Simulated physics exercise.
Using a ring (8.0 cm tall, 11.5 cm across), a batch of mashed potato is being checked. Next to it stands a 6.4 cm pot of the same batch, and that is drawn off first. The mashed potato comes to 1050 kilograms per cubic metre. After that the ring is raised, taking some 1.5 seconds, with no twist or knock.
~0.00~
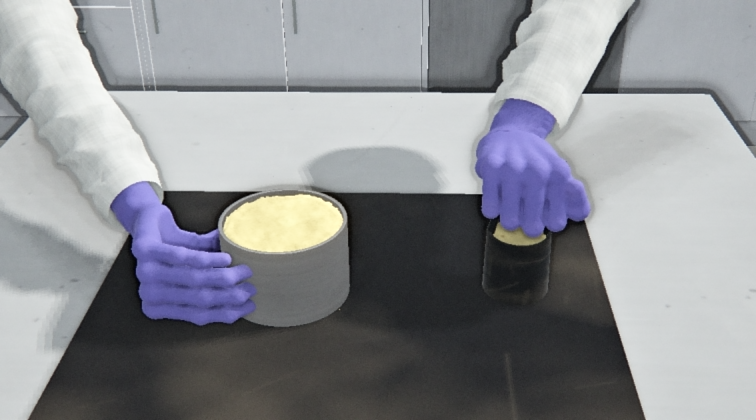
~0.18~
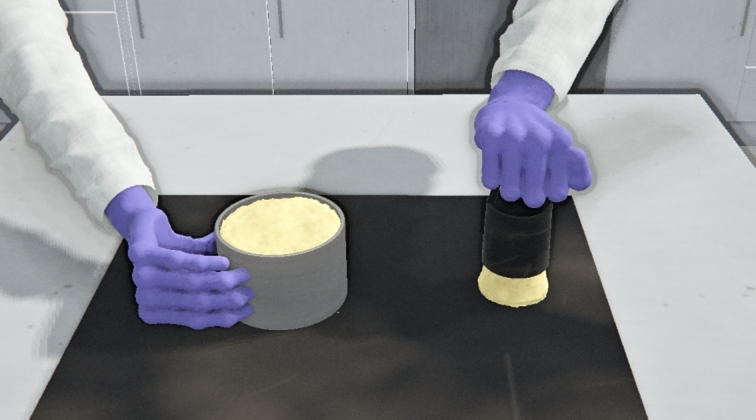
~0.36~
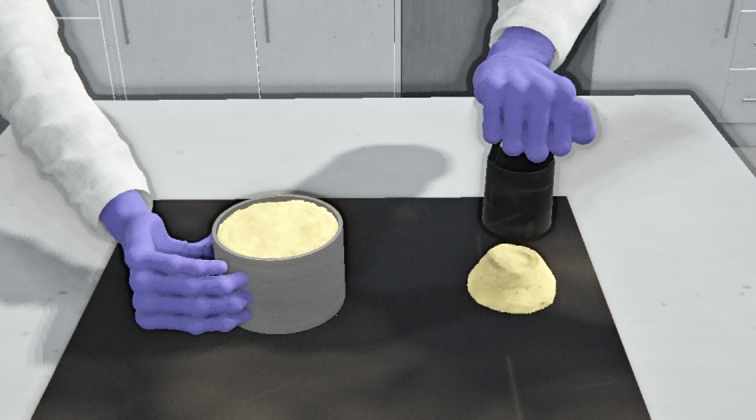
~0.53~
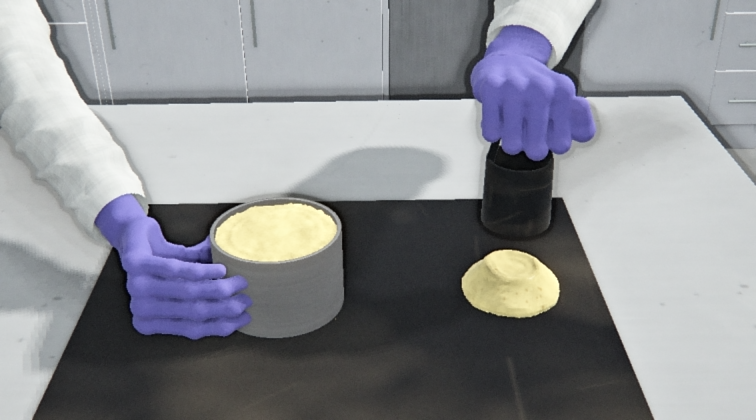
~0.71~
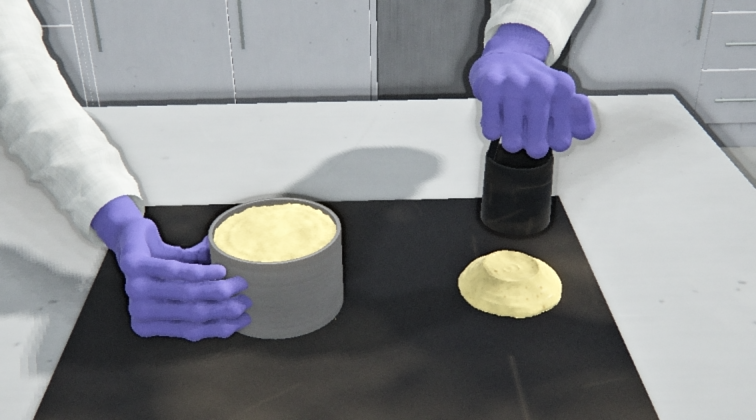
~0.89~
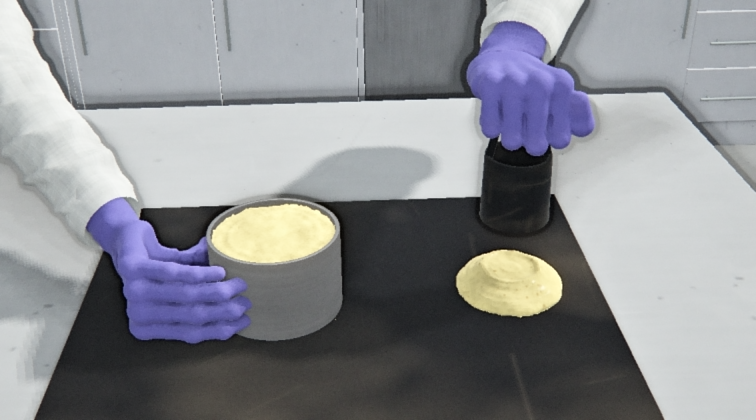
On a dark mat on a pale table, a purple-gloved hand lifted a small black pot off a pale yellow heap, which slumped lower and wider, while another hand held a filled grey ring still.
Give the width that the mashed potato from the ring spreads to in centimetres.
Predicted: Close to 22.5 cm.
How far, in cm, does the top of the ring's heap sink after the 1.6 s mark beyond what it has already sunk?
About 2.0 centimetres.
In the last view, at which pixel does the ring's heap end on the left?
The pixel is about (161, 321).
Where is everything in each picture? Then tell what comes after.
In the first picture, middle of the pot's mouth at (519, 233), still down; middle of the ring's top at (283, 222), not yet moved.
In the second picture, middle of the pot's mouth at (519, 205), raised 3.1 cm; middle of the ring's top at (280, 224), not yet moved.
In the third picture, middle of the pot's mouth at (521, 162), raised 7.8 cm; the heap from the pot 3.7 cm high and 8.9 cm wide, top at (513, 261); middle of the ring's top at (278, 228), not yet moved.
In the fourth picture, middle of the pot's mouth at (520, 160), raised 8.0 cm; the heap from the pot 3.1 cm high and 9.7 cm wide, top at (512, 267); middle of the ring's top at (276, 231), not yet moved.
In the fifth picture, middle of the pot's mouth at (520, 158), raised 8.0 cm; the heap from the pot 2.8 cm high and 10 cm wide, top at (511, 268); middle of the ring's top at (275, 231), not yet moved.
In the sixth picture, middle of the pot's mouth at (518, 156), raised 8.0 cm; the heap from the pot 2.6 cm high and 11 cm wide, top at (510, 268); middle of the ring's top at (274, 232), not yet moved.
By 1.3 s, the ring is up 2.2 cm; the mashed potato has come down 0.5 cm to 7.5 cm and is 14 cm wide.
By 1.6 s, the ring is up 4.7 cm; the mashed potato has come down 2.8 cm to 5.2 cm and is 18 cm wide.
By 2.0 s, the ring is up 8.0 cm; the mashed potato has come down 4.3 cm to 3.7 cm and is 21 cm wide.
By 2.5 s, the ring is clear; the mashed potato has come down 4.6 cm to 3.4 cm and is 22 cm wide.
By 3.8 s, at rest, the ring is clear; the mashed potato has come down 4.7 cm to 3.3 cm and is 23 cm wide.
